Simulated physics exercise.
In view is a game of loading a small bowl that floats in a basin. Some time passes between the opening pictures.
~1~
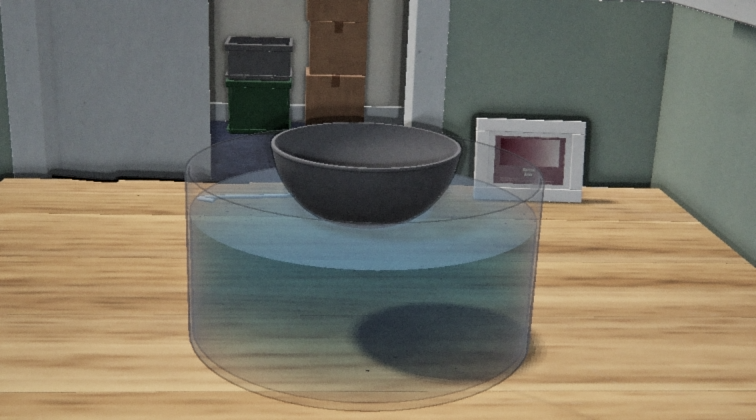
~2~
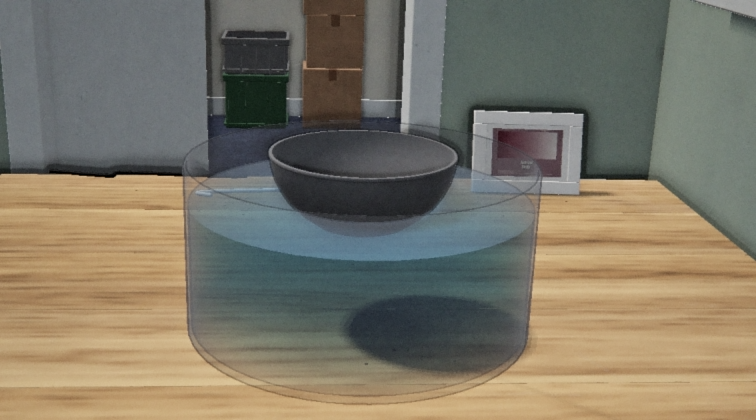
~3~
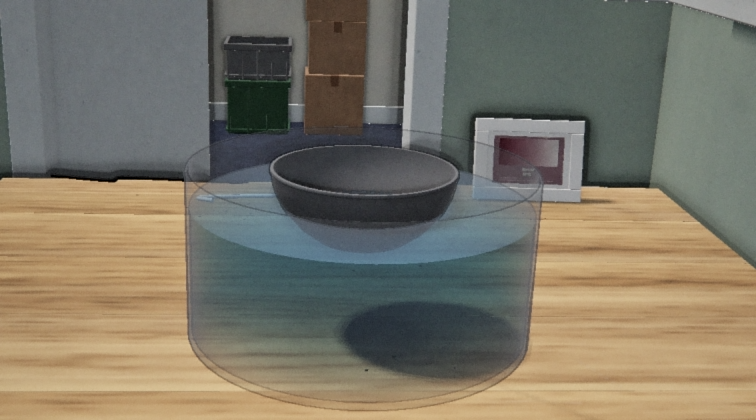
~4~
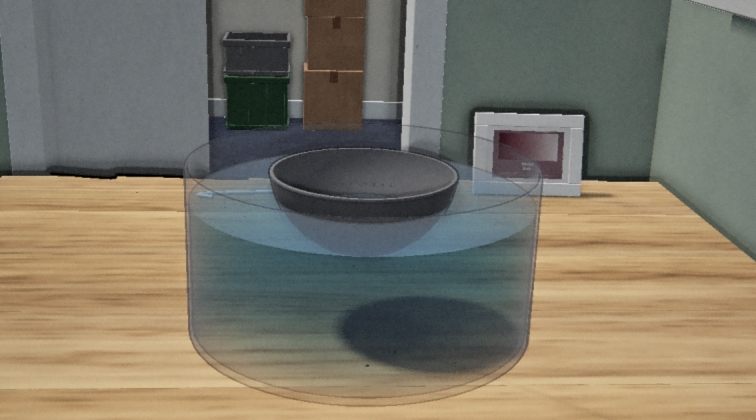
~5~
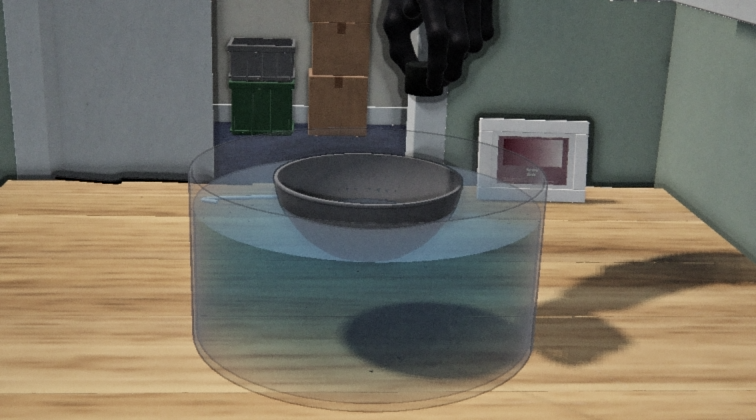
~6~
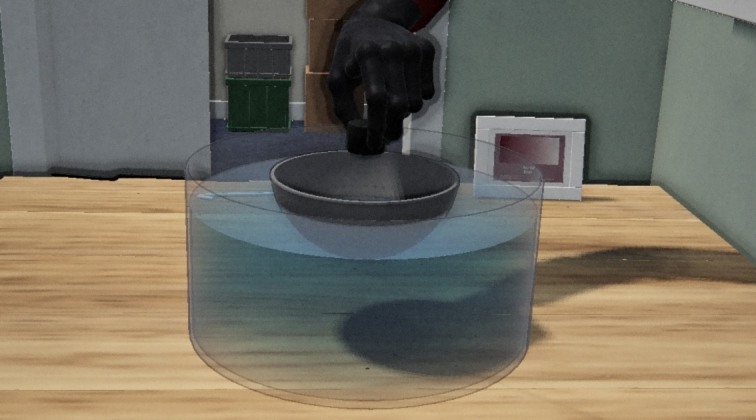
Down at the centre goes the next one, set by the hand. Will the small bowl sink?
No, the small bowl stays up.
Soon after, the iron weight is in and the small bowl dips.
Later, it steadies; about a fifth of its side above the surface.
In the end, the small bowl floats; about a fifth of its side above the surface.
